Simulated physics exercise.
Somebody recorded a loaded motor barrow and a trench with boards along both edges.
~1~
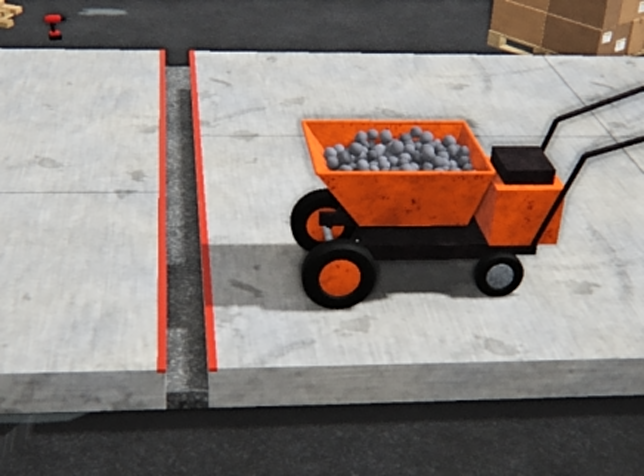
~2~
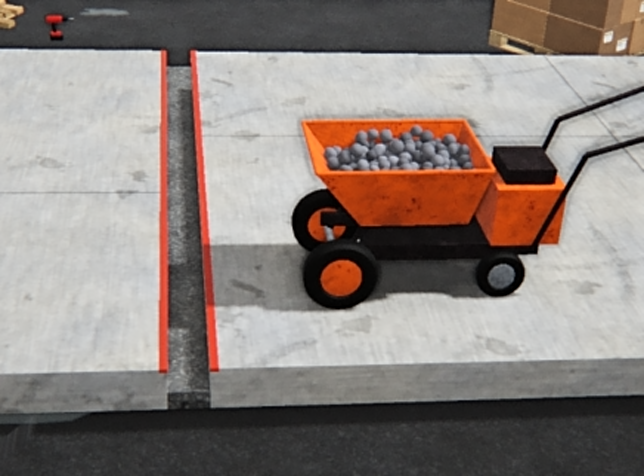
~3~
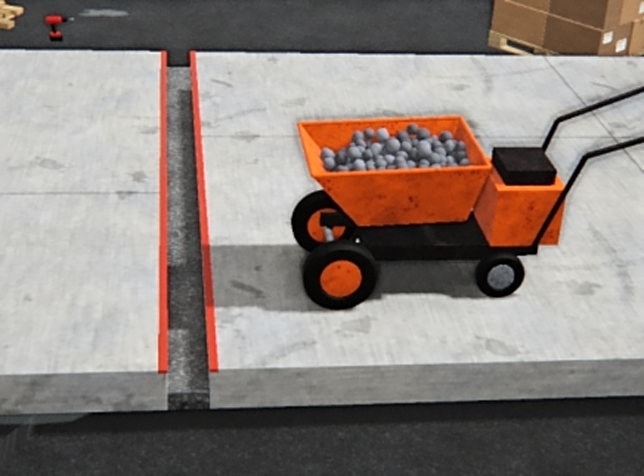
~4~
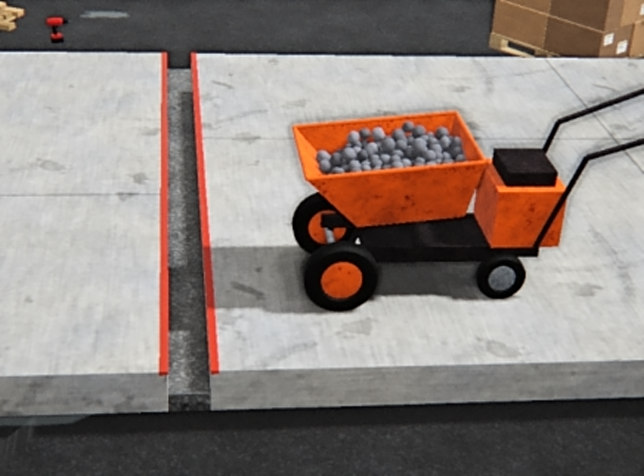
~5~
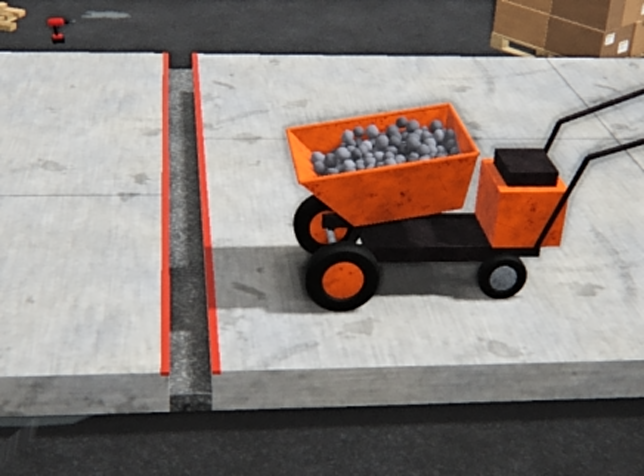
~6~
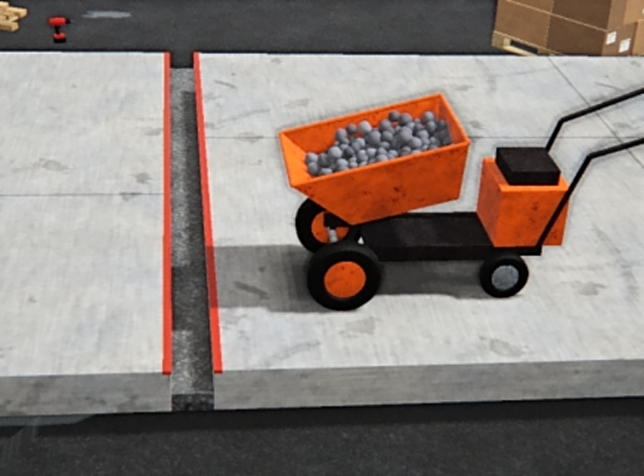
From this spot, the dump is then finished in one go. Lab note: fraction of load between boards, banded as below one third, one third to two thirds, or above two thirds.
The load will go in at a third to two thirds.
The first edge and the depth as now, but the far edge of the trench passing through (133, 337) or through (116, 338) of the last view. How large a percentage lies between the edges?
Lab note: Try one about 90 %, try two about 90 %.
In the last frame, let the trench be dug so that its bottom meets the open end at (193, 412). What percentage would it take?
Something close to 70 per cent.
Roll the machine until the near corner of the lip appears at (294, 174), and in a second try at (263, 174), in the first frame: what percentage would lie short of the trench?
About 0 percent at the first place and about 0 percent at the second.
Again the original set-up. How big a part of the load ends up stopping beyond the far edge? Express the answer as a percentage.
I'd estimate about 40 per cent of the load.
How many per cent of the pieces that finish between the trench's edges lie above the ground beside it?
Estimate: Near 35 in a hundred.
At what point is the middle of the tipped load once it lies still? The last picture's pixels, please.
The centre ends up roughly at (178, 277).
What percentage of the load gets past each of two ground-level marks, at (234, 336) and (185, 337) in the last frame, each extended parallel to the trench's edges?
Around 100 percent for the first and 50 percent for the second.
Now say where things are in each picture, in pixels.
In the first picture, lip of the skip at (317, 174), level; top of the load at (405, 160), round cobbles; first edge of the trench at (211, 333); far edge at (162, 334), the trench under half as wide as the skip, and about half as deep as wide.
In the second picture, lip of the skip at (317, 174), level; top of the load at (405, 160).
In the third picture, lip of the skip at (313, 176), tipped barely; top of the load at (416, 156).
In the fourth picture, lip of the skip at (307, 179), tipped a little; top of the load at (423, 151).
In the fifth picture, lip of the skip at (300, 182), tipped a little; top of the load at (418, 152).
In the sixth picture, lip of the skip at (292, 186), tipped clearly; top of the load at (411, 146); first edge of the trench at (216, 335); far edge at (167, 336).
Soon after the last picture, skip tipped steeply; all in the skip.
A little later, skip tipped steeply; nearly all in the skip; a stray few short of the trench; a stray few in or heaped over the trench; a small part falling.
Later still, skip tipped right over; about a quarter in the skip; a stray few short of the trench; about half in or heaped over the trench; about a quarter beyond it; a stray few falling.
By the end, skip tipped right over; a small part short of the trench; about half in or heaped over the trench; about a third beyond it.
